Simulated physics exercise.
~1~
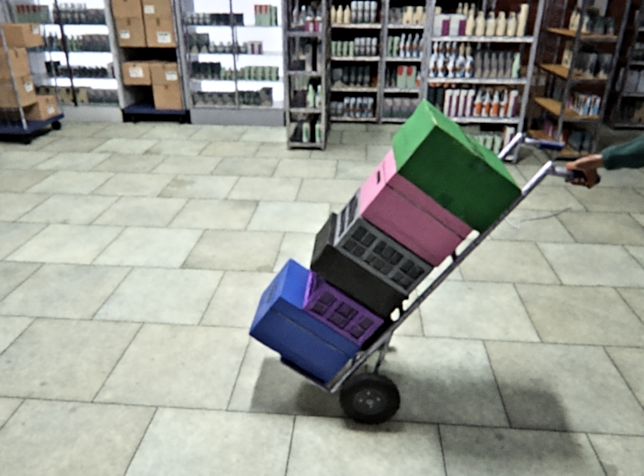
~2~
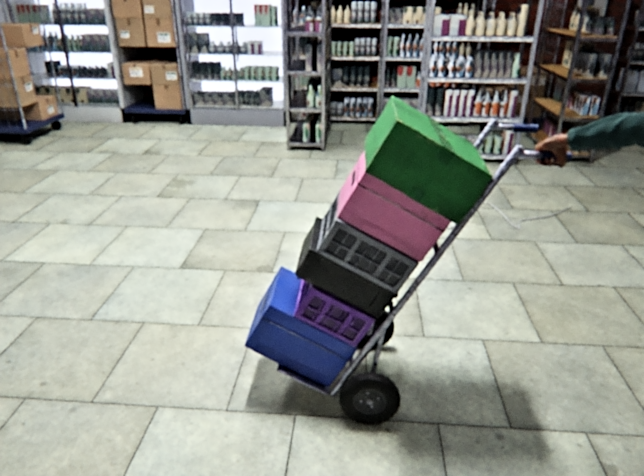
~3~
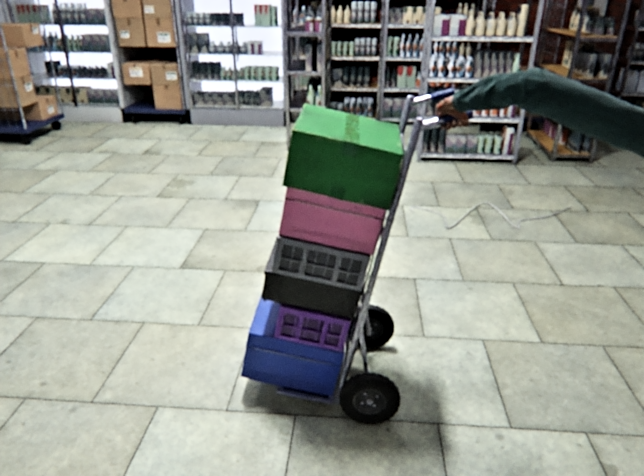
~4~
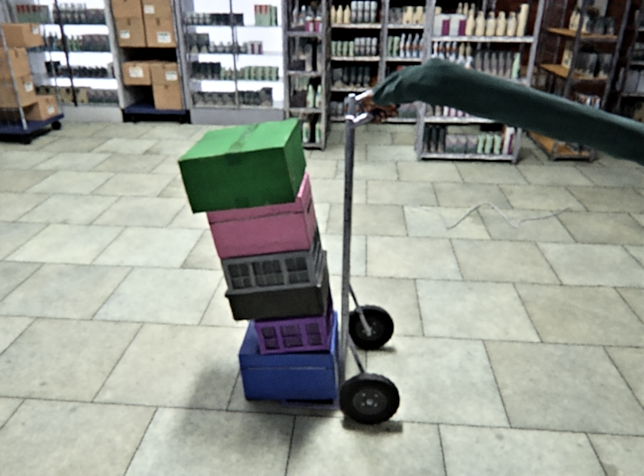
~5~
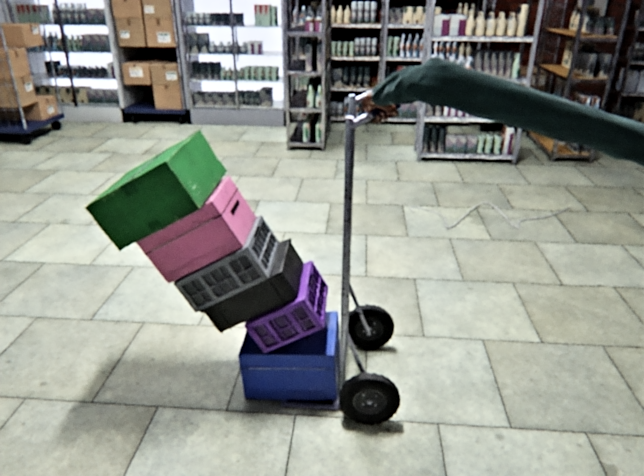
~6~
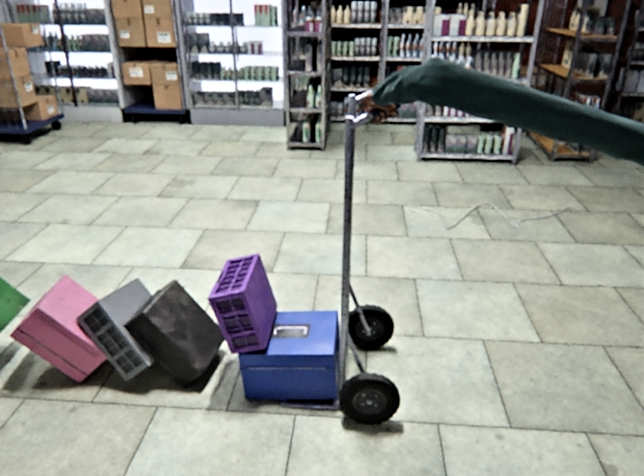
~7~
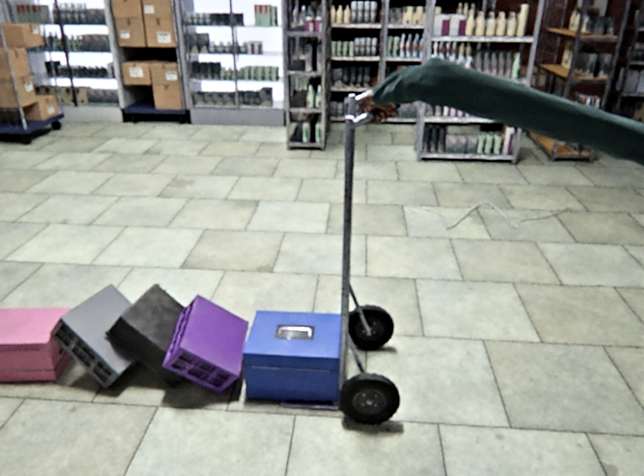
On the pale tiled floor of a shop lined with stocked shelves, a hand tilts back a sack truck loaded with a tall stack of boxes and crates. The green-sleeved arm swings the truck up toward the left until it stands upright. As it stops, the stack leans left, with the green box leading, and pulls away from the frame. The upper pieces topple in a curving column and spill across the floor. The purple crate tips over the blue toolbox's edge and drops beside it, leaving only the blue toolbox on the upright, held truck.
